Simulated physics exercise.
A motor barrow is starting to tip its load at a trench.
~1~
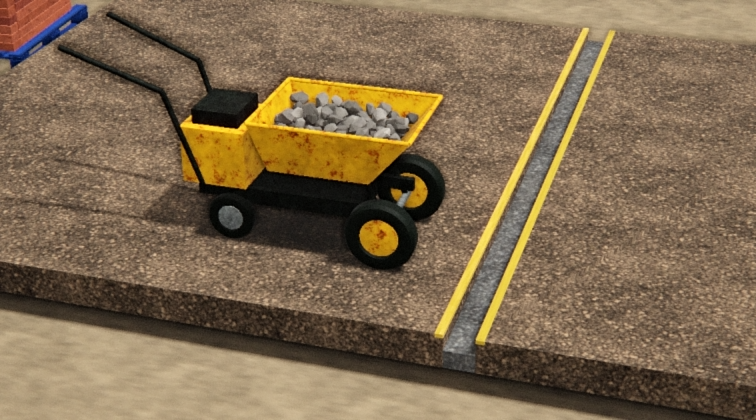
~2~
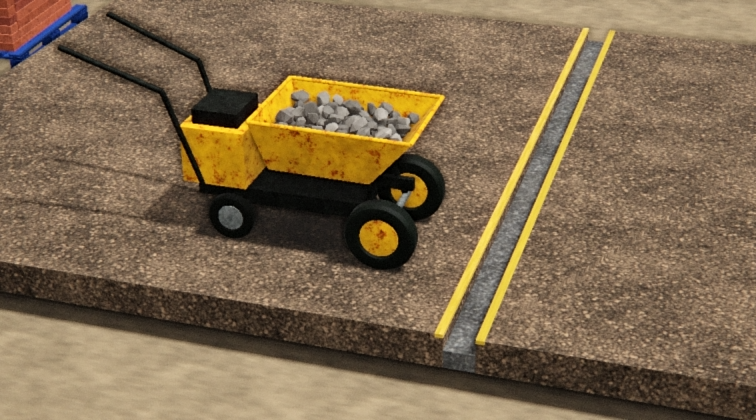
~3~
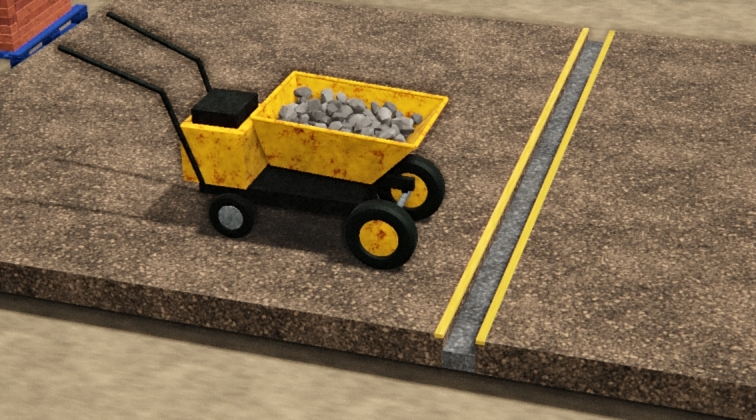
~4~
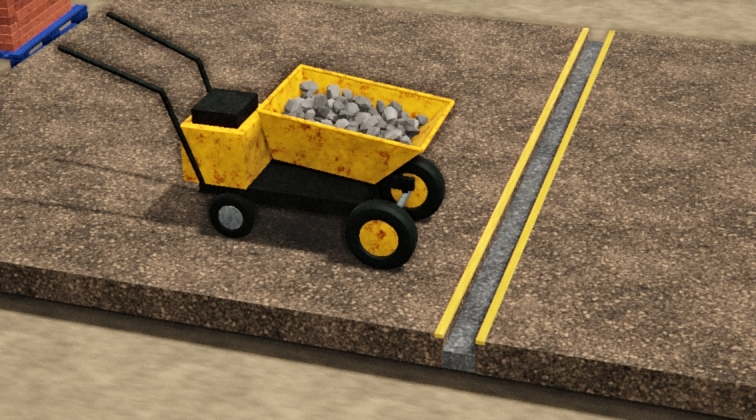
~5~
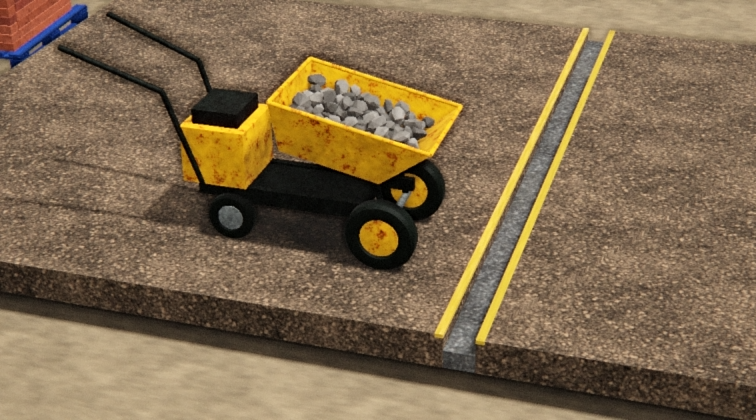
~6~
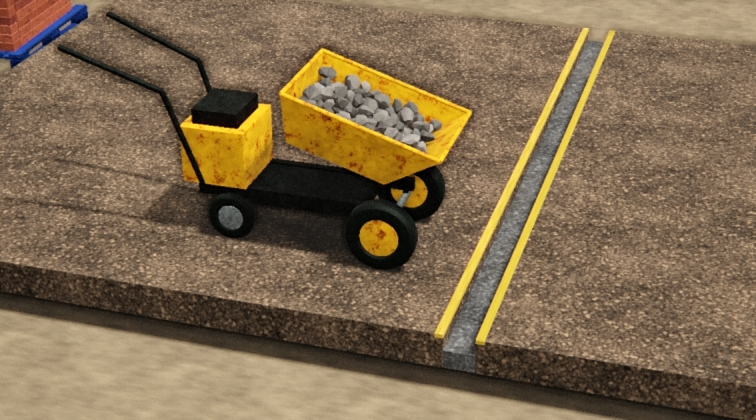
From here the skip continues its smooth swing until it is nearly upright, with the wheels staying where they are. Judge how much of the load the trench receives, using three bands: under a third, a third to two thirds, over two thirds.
What ends in the trench is going to be under one-third of the load.
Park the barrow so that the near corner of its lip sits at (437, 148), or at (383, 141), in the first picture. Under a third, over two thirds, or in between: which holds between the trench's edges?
Log - stop 1: Under a third. Stop 2: Between a third and two thirds.
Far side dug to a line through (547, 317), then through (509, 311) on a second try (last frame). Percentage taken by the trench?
About 80 %, then 40 %.
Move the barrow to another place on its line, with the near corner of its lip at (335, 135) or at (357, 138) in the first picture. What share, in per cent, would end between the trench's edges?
Estimates, in order: 40 % then 40 %.
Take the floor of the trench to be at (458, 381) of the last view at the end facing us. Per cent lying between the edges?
The share comes to around 20 percent.
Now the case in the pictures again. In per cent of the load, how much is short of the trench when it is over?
My estimate is around 0 percent.
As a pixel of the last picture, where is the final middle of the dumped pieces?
I'd put the middle somewhere around (558, 262).
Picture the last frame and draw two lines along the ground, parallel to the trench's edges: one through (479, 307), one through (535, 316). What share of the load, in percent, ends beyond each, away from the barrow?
Estimate: 90 % and 50 %, respectively.
Soon after the last picture, skip tipped steeply; all in the skip.
A little later, skip tipped right over; most in the skip; a stray few in or heaped over the trench; a small part beyond it; a small part falling.
Later still, skip tipped right over; a small part in the skip; a small part in or heaped over the trench; most beyond it.
By the end, skip tipped right over; a stray few in the skip; about a quarter in or heaped over the trench; most beyond it.
